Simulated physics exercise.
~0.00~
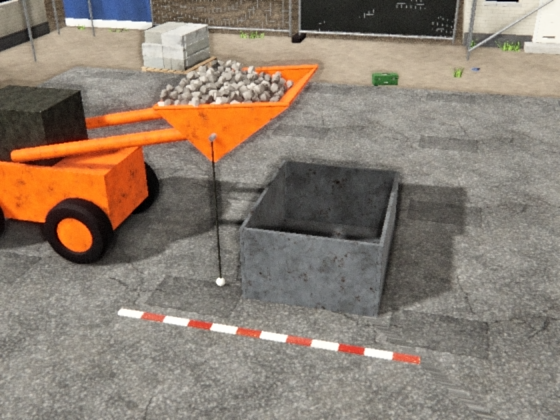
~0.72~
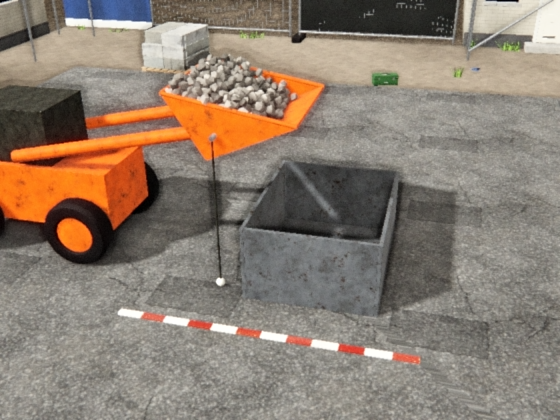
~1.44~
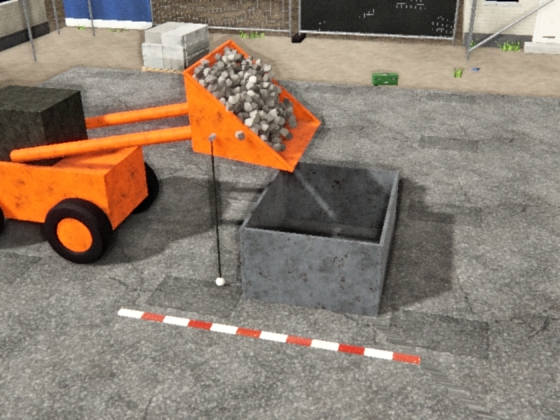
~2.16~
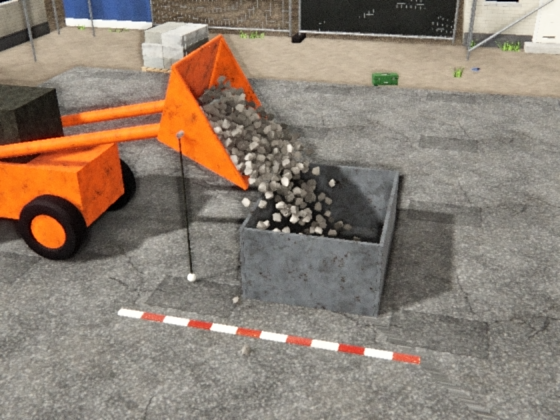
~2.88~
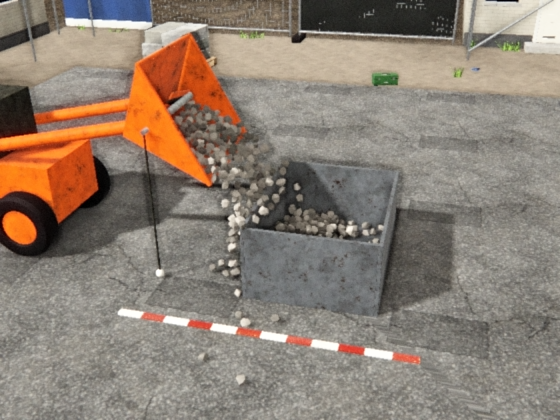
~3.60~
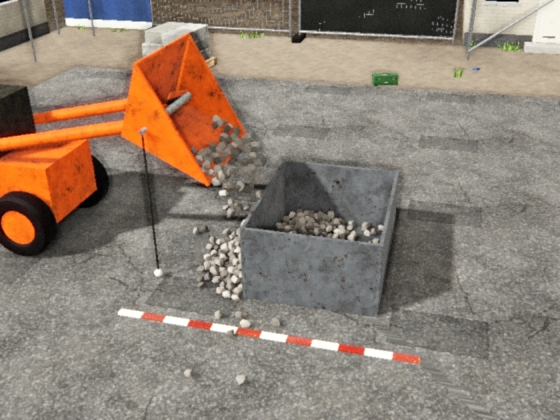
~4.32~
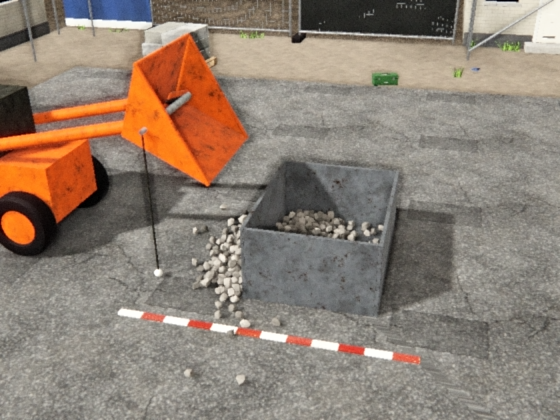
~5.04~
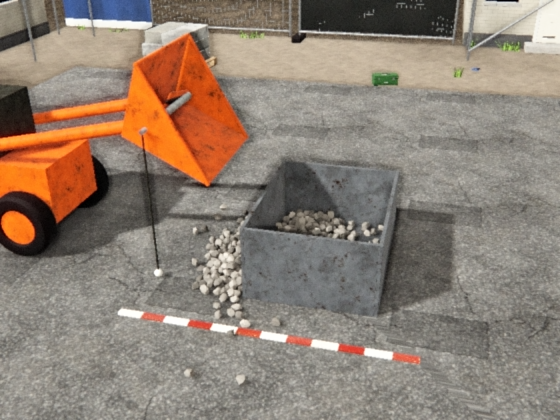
In this clip, an orange loader tips a bucket of grey stones toward an open dark bin and backs away to the left while they pour, so some land inside and others fall on the ground in front, leaving the bucket empty and a pile beside the bin.
